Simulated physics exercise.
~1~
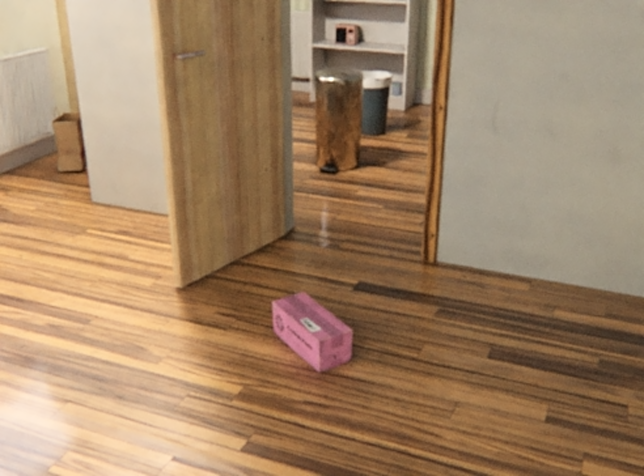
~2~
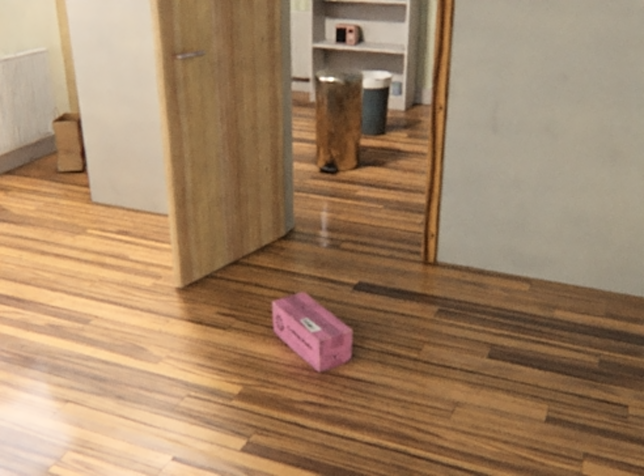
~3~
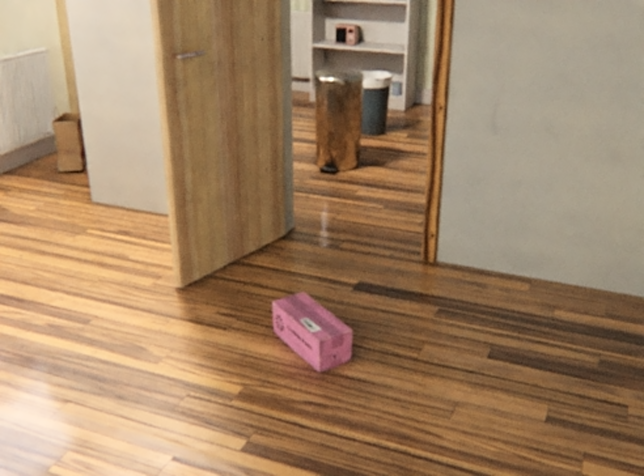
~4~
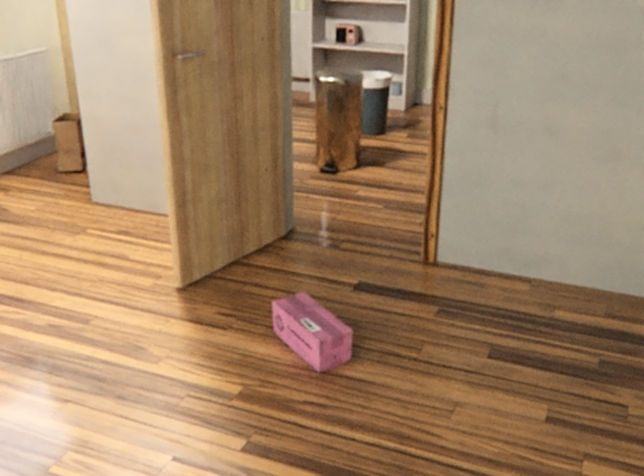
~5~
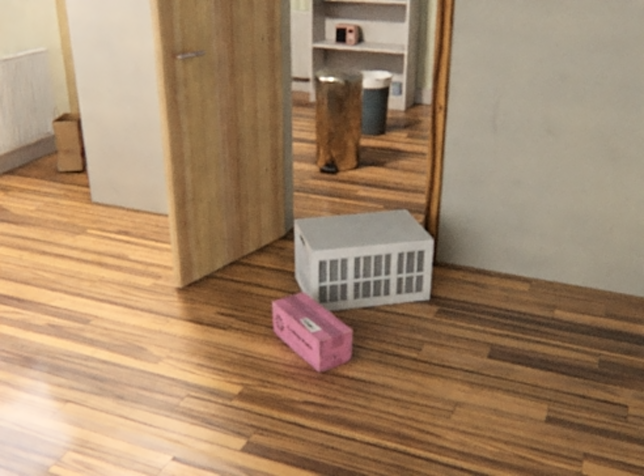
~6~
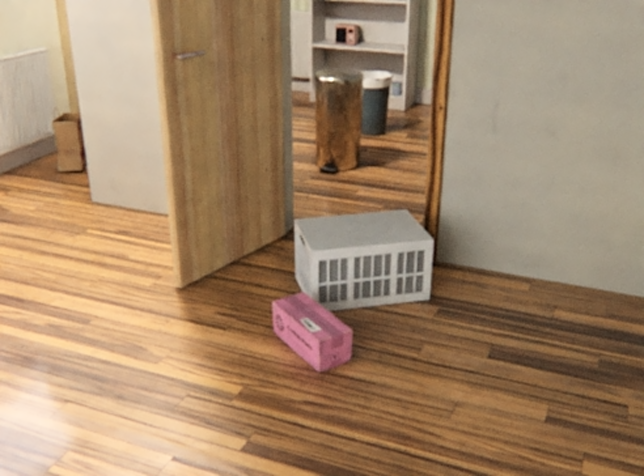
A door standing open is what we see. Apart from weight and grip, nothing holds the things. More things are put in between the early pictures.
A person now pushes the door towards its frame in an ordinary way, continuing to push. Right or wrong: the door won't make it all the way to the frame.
Right.
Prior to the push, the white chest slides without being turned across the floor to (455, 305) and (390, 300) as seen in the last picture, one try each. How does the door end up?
So the first time it completes its arc, and the second time it is halted early.
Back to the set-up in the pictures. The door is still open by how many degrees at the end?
Open angle: About 55°.
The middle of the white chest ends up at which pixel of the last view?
It finishes at around (372, 259).
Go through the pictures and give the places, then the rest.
Door wide open and still; pink parcel (311, 331), in the first frame.
Door wide open and still; pink parcel (311, 331), in the second frame.
Door wide open and still; pink parcel (311, 331), in the third frame.
Door wide open and still; pink parcel (311, 331), in the fourth frame.
Door wide open and still; pink parcel (311, 331), in the fifth frame.
Door wide open and still; white chest (361, 259); pink parcel (311, 331), in the sixth frame.
Then, 0.40 s past the last view, door at 92°.
Then, 0.60 s past the last view, door at 79°.
Then, 0.80 s past the last view, door at 64°.
Then, 1.00 s past the last view, door at 55°; white chest displaced a little near (370, 259).
Finally, door at 54°; both still in place. Final places as the last picture's camera would see them, white chest near (372, 259).
